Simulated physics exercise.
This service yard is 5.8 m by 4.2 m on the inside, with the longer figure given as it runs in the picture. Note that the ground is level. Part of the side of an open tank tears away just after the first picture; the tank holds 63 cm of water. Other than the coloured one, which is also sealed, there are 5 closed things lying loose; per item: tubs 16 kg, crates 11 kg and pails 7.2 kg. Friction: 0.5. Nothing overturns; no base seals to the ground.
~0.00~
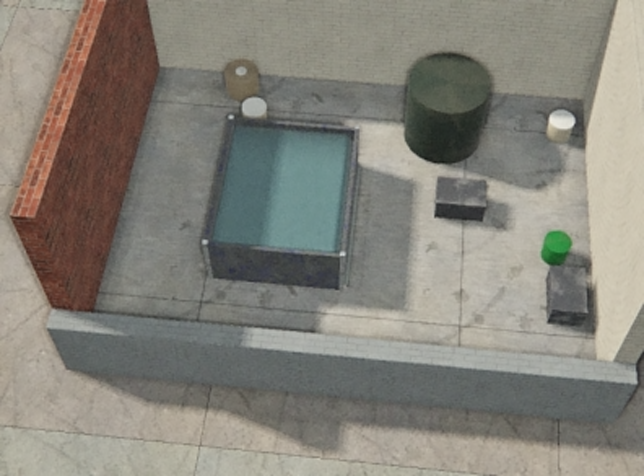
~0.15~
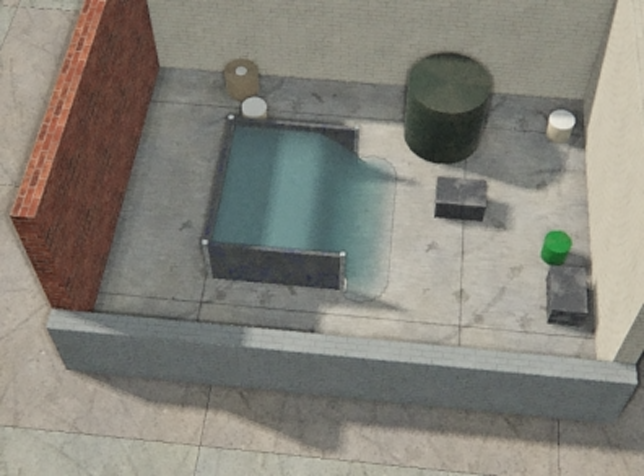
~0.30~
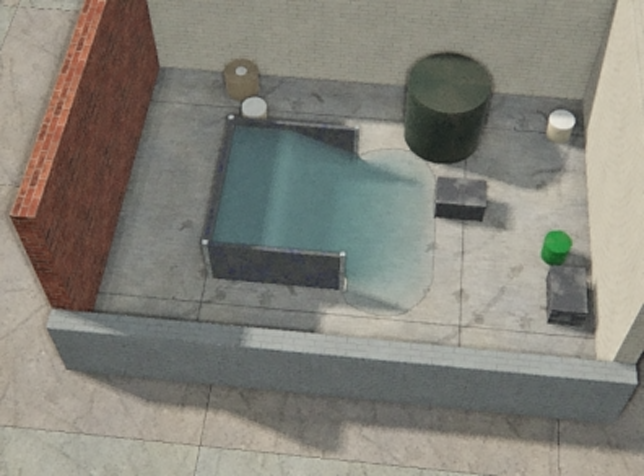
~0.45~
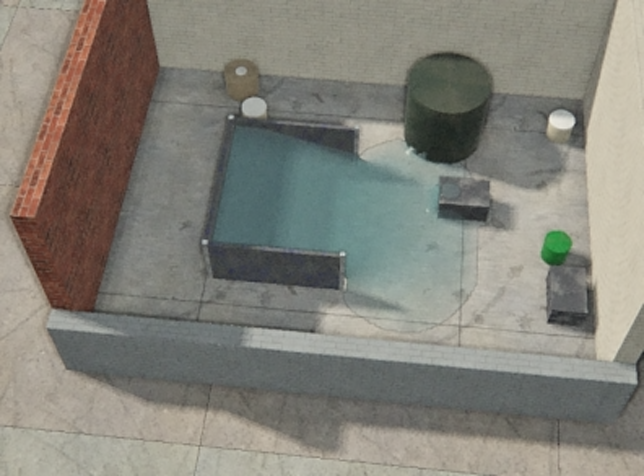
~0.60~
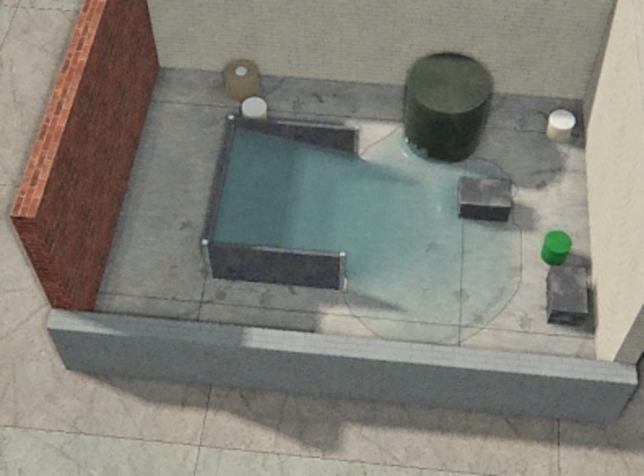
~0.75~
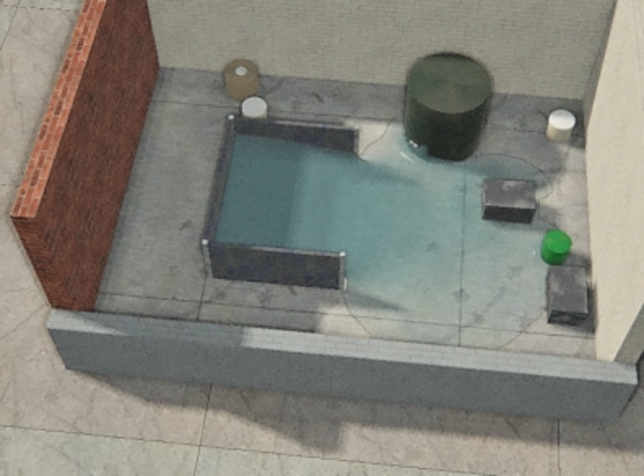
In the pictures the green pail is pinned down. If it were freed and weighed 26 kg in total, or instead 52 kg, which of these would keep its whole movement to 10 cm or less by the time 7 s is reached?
The light setting fails; heavy succeeds.
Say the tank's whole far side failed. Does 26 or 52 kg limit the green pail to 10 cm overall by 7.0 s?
Well, in that case the light one does it.
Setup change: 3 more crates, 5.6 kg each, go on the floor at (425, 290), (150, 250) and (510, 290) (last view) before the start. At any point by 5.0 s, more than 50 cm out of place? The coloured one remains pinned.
Results, in sequence: Exceeded / not exceeded / exceeded.
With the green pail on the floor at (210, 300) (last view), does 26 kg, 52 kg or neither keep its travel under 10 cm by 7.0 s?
The lighter one suffices.
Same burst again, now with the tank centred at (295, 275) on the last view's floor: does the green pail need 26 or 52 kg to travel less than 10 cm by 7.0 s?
Well, then you need the heavier one.
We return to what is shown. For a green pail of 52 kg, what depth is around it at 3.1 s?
Around 18 cm.
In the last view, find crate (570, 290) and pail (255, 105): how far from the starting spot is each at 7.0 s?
350 cm, 80 cm.
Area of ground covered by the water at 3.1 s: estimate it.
Roughly 16 m2.
After 1.4 s the green pail would be 23 cm from its start with 26 kg and 0 cm from its start with 52 kg; 16 cm of water round it then.
After 3.1 s the green pail would be 68 cm from its start with 26 kg and 0 cm from its start with 52 kg; 18 cm of water round it then.
After 4.9 s the green pail would be 68 cm from its start with 26 kg and 0 cm from its start with 52 kg; 10 cm of water round it then.
After 7.0 s the green pail would be 68 cm from its start with 26 kg and 0 cm from its start with 52 kg; 7 cm of water round it then.
